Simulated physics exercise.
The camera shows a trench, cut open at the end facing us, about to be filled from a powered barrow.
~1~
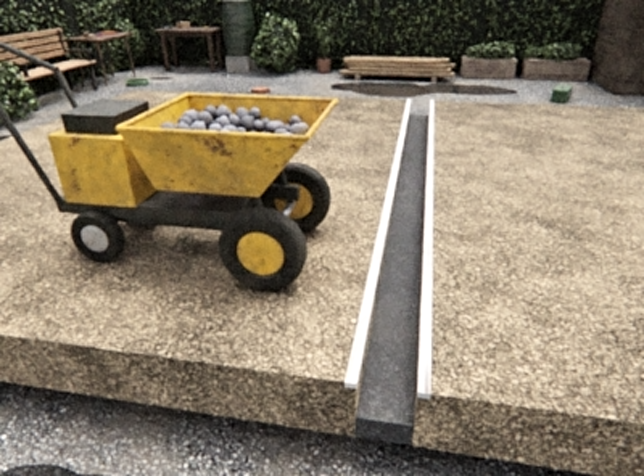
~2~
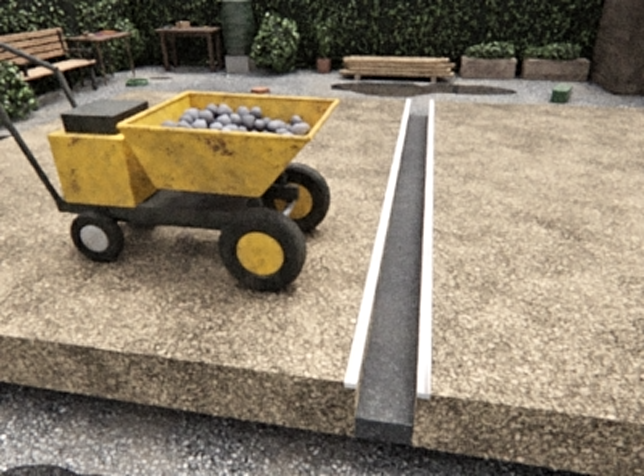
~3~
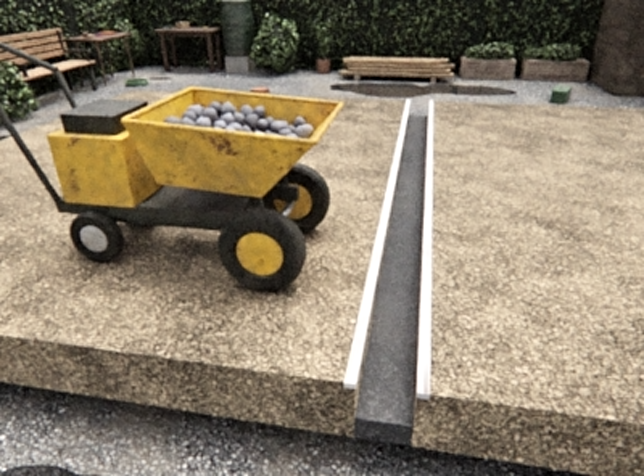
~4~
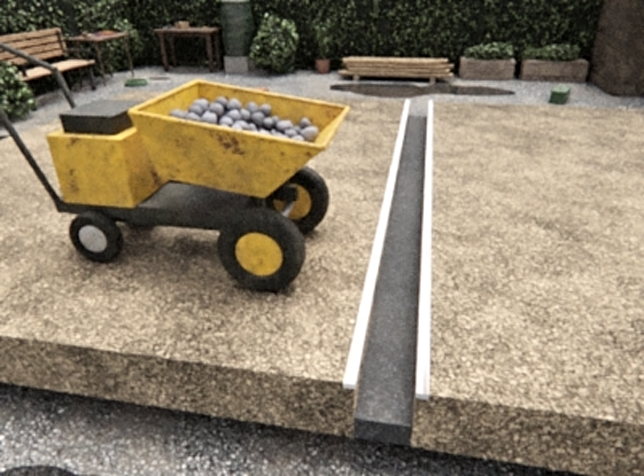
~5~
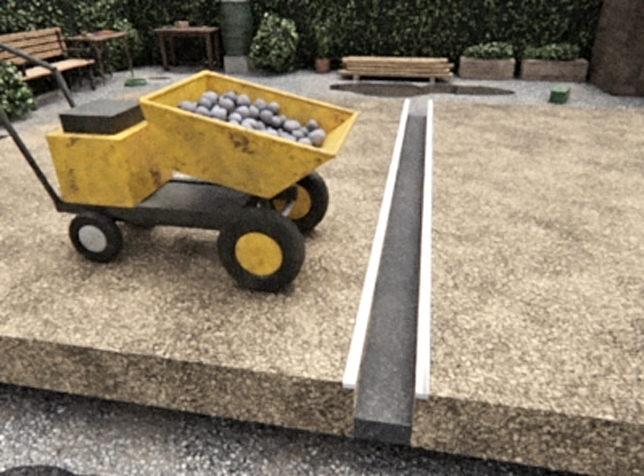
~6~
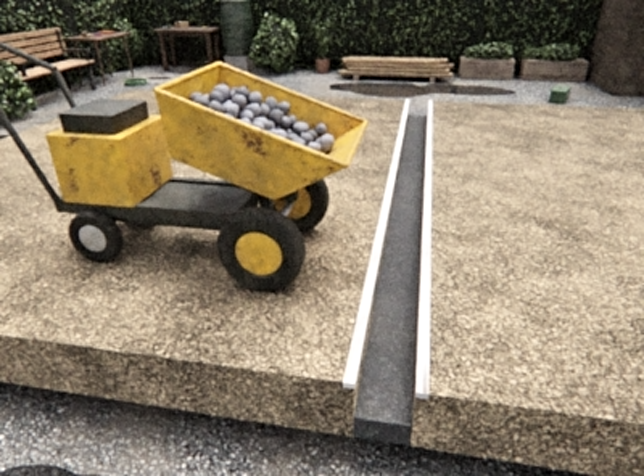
A yellow barrow's skip, loaded with round grey cobbles, sat level beside a narrow trench edged with white strips, then its back end rose gradually until it tilted clearly to the right, the wheels staying put.
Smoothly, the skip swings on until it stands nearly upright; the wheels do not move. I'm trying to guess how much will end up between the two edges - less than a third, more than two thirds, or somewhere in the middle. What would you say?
I'd say somewhere in the middle, between a third and two thirds.
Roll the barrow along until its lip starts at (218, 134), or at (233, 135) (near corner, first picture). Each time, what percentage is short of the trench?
That would be roughly 30 in a hundred and then roughly 20 in a hundred.
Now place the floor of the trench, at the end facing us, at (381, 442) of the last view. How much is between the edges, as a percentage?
Something like 60 %.
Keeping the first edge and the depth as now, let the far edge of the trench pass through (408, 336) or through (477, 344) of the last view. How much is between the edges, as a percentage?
The first try comes out at 20 percent and the second at 90 percent.
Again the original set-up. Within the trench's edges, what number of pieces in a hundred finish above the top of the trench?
Estimate: Near 15 in a hundred.
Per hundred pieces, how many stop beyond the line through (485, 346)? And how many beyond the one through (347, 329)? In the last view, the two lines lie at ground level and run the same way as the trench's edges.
Estimate, first then second: 10 %, 70 %.
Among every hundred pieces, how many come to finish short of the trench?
Share of load: Near 0 %.
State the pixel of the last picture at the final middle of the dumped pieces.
Near (414, 268).
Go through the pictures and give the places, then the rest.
The first picture shows lip of the skip at (306, 138), level; top of the load at (197, 129), round cobbles; first edge of the trench at (362, 330); far edge at (426, 338), the trench under half as wide as the skip, and about as deep as wide.
The second picture shows lip of the skip at (308, 139), level; top of the load at (198, 128).
The third picture shows lip of the skip at (314, 143), tipped barely; top of the load at (202, 125).
The fourth picture shows lip of the skip at (322, 148), tipped a little; top of the load at (207, 120).
The fifth picture shows lip of the skip at (333, 156), tipped a little; top of the load at (216, 114).
The sixth picture shows lip of the skip at (346, 166), tipped clearly; top of the load at (228, 109); first edge of the trench at (360, 330); far edge at (424, 338).
Soon, skip tipped steeply; all in the skip.
A while on, skip tipped right over; most in the skip; a small part in or heaped over the trench; a small part beyond it; a stray few falling.
Towards the end, skip tipped right over; about a quarter in the skip; about half in or heaped over the trench; about a quarter beyond it.
Finally, skip tipped right over; about a quarter in the skip; about half in or heaped over the trench; about a quarter beyond it.
